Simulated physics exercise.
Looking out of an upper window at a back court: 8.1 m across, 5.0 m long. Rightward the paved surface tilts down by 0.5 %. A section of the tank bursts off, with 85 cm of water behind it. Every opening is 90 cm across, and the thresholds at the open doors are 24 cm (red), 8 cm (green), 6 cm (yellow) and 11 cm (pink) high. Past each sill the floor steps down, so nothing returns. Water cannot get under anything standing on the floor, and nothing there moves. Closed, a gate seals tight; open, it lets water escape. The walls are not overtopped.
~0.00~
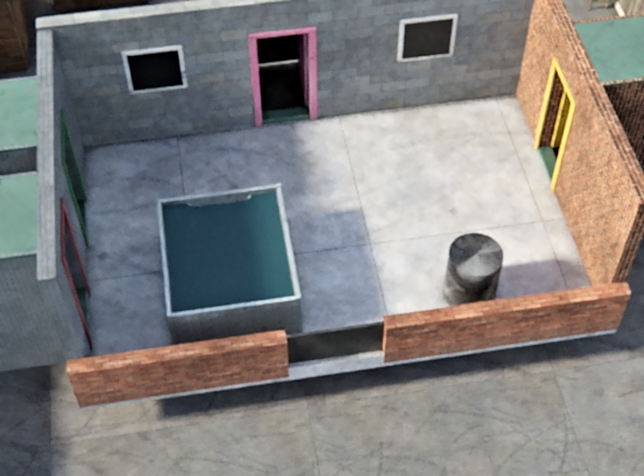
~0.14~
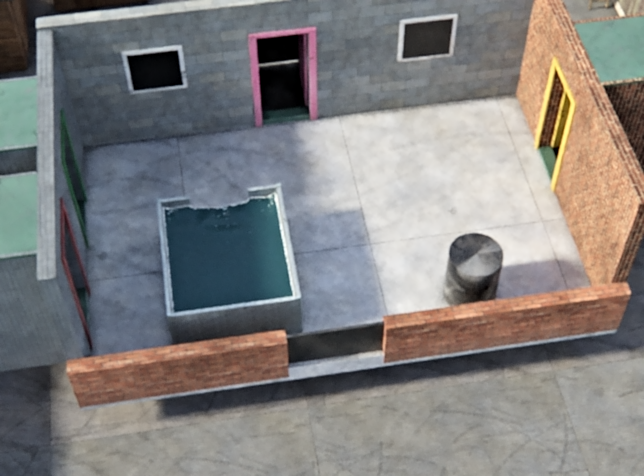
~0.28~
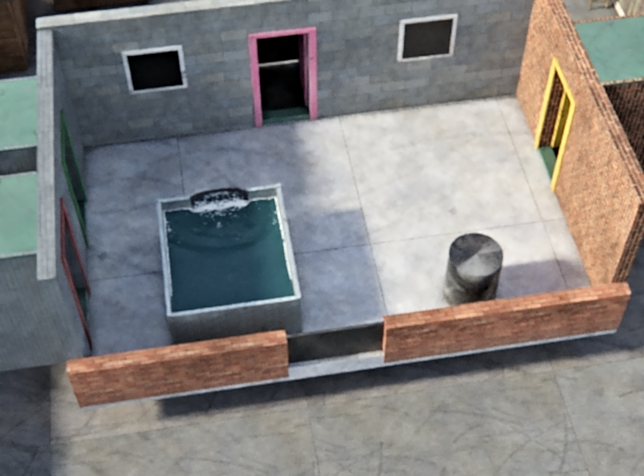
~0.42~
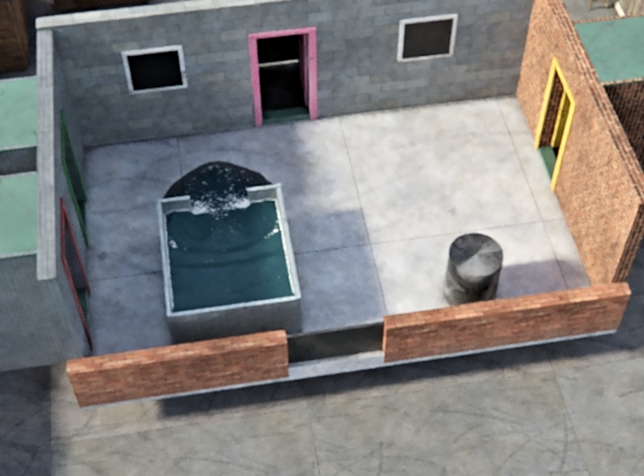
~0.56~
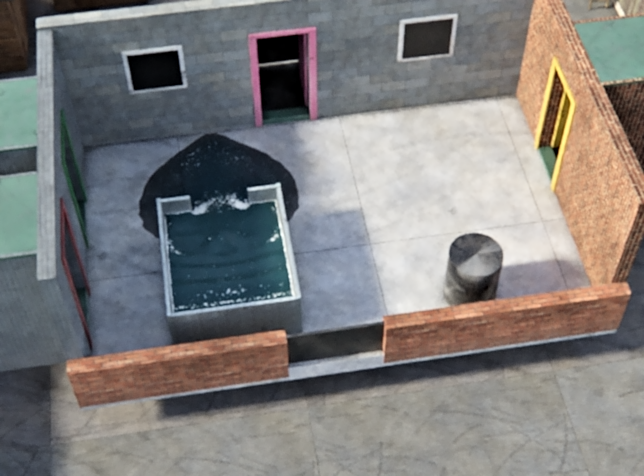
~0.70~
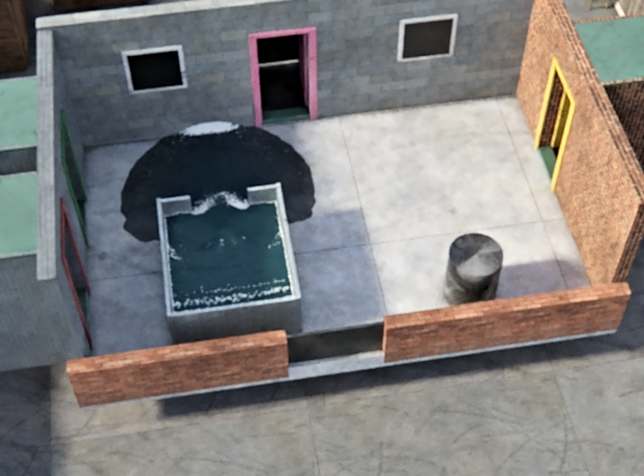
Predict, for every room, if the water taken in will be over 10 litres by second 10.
Result: The red door will undershoot the limit; the green door will overshoot the limit; the yellow door will overshoot the limit; the pink door will overshoot the limit.
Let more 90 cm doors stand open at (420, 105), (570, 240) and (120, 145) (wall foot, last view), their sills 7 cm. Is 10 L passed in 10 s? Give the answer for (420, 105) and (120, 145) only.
Within it, exceeded.
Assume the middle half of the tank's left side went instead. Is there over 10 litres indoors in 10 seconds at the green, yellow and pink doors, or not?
Green door surpasses it, yellow door surpasses it, pink door doesn't reach it.
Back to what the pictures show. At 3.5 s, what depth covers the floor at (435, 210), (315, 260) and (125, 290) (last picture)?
Depths in turn: Roughly 0, 0 and 5 centimetres.
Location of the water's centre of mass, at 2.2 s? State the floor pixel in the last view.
Roughly (222, 230) in the last picture.
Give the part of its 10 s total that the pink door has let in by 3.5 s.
About 80%.
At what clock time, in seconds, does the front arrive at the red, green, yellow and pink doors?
Red = 3.0 s, green = 1.2 s, yellow = 3.2 s, pink = 0.9 s.
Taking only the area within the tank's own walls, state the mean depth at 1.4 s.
I'd put the mean depth near 58 centimetres.
After 1.4 s water covers 25 % of the floor and is deepest (41 cm) near (204, 137); red door not reached, green door 3 cm at the sill, 0 L in, yellow door not reached, pink door 24 cm at the sill, 12 L in.
After 2.2 s water covers 30 % of the floor and is deepest (43 cm) near (84, 151); red door not reached, green door 8 cm at the sill, 0 L in, yellow door not reached, pink door 22 cm at the sill, 63 L in.
After 3.5 s water covers 55 % of the floor and is deepest (26 cm) near (95, 157); red door 5 cm at the sill, 0 L in, green door 11 cm at the sill, 4 L in, yellow door 11 cm at the sill, 0 L in, pink door 16 cm at the sill, 107 L in.
After 6.0 s water covers 80 % of the floor and is deepest (24 cm) near (159, 315); red door 13 cm at the sill, 0 L in, green door 10 cm at the sill, 18 L in, yellow door 13 cm at the sill, 45 L in, pink door 12 cm at the sill, 135 L in.
After 10.0 s water covers 95 % of the floor and is deepest (16 cm) near (558, 226); red door 13 cm at the sill, 0 L in, green door 11 cm at the sill, 24 L in, yellow door 10 cm at the sill, 88 L in, pink door 7 cm at the sill, 137 L in.
